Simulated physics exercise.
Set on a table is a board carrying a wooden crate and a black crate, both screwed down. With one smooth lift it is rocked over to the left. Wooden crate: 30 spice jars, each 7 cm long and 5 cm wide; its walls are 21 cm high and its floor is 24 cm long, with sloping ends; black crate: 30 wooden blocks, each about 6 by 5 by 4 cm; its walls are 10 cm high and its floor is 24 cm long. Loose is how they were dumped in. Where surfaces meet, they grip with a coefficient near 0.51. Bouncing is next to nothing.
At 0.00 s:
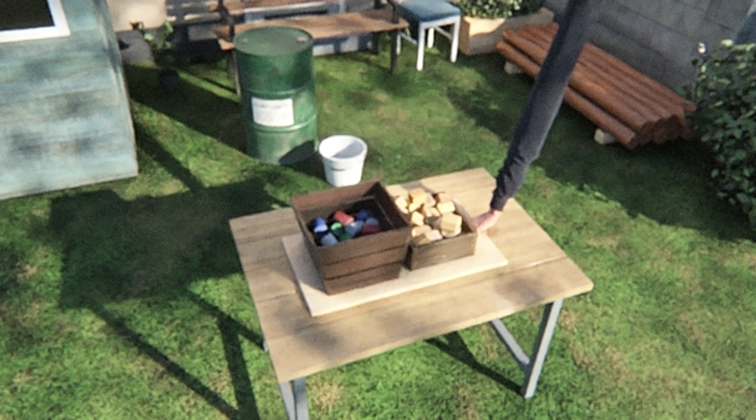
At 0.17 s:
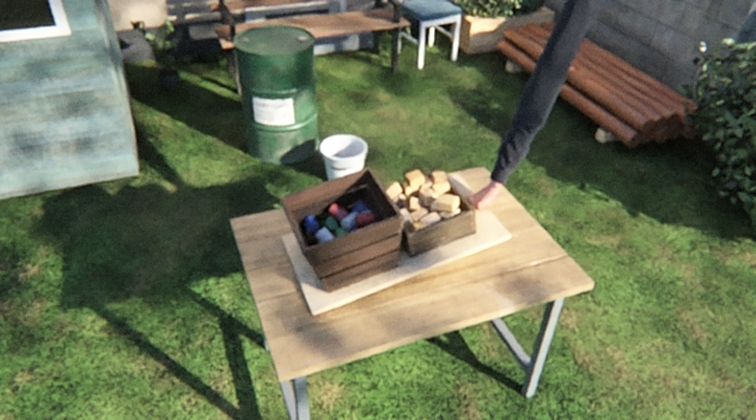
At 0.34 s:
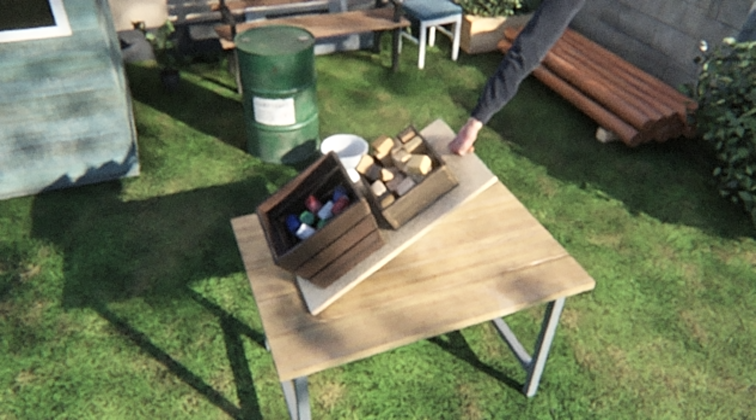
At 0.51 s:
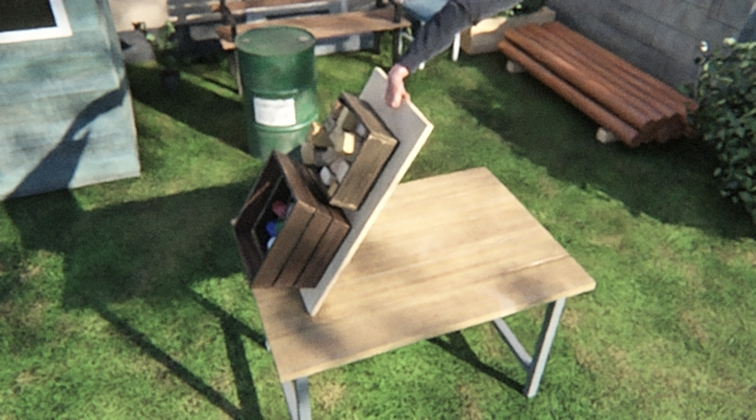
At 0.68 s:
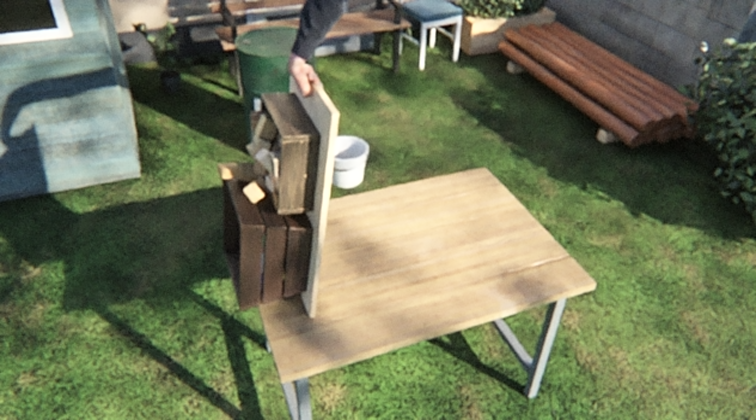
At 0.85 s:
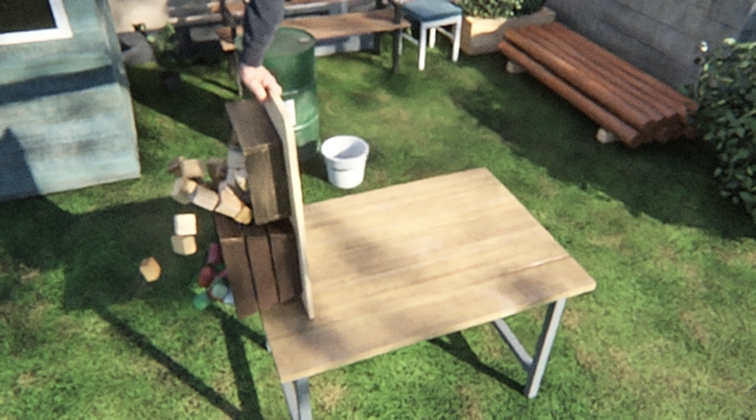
Two crates on a board being tilted leftward by hand on a garden table, wooden blocks then small colourful jars tumbling out.
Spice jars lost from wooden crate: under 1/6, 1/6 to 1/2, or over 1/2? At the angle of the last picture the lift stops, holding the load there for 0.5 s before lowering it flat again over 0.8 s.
Over 1/2.
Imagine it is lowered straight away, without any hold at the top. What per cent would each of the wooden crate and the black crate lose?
Wooden crate 60%, black crate 70%.
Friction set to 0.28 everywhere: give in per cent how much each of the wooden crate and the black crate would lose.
Then the wooden crate sheds 90 per cent, while the black crate sheds 70 per cent.
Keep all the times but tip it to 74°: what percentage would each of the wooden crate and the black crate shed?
Then the wooden crate sheds 20 %, while the black crate sheds 20 %.
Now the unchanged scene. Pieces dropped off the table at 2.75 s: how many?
Number of pieces - roughly 45.
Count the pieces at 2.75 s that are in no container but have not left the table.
Around 1 of them.
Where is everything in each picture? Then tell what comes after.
In the first picture (each is followed by its nearest rim corner in this view), wooden crate, (317, 249); black crate, (416, 247); 0° from level; none out.
The second picture shows wooden crate, (306, 250); black crate, (411, 234); 10° from level.
The third picture shows wooden crate, (277, 261); black crate, (385, 209); 32° from level.
The fourth picture shows wooden crate, (250, 284); black crate, (332, 199); 60° from level.
The fifth picture shows wooden crate, (239, 308); black crate, (278, 210); 82° from level; 2 out, the lowest block at (228, 170).
The sixth picture shows wooden crate, (238, 317); black crate, (255, 220); 92° from level; 17 out, the lowest jar at (205, 299).
After 1.15 s, tilt 92°; wooden crate 13 in, 17 out and black crate 10 in, 20 out.
After 1.53 s, tilt 80°; wooden crate 7 in, 23 out and black crate 10 in, 20 out.
After 2.07 s, tilt 3°; wooden crate 4 in, 26 out and black crate 10 in, 20 out.
Final count (at 2.75 s), wooden crate 4 in, 26 out and black crate 10 in, 20 out. Asked share, 26 of 30, 87 per cent.
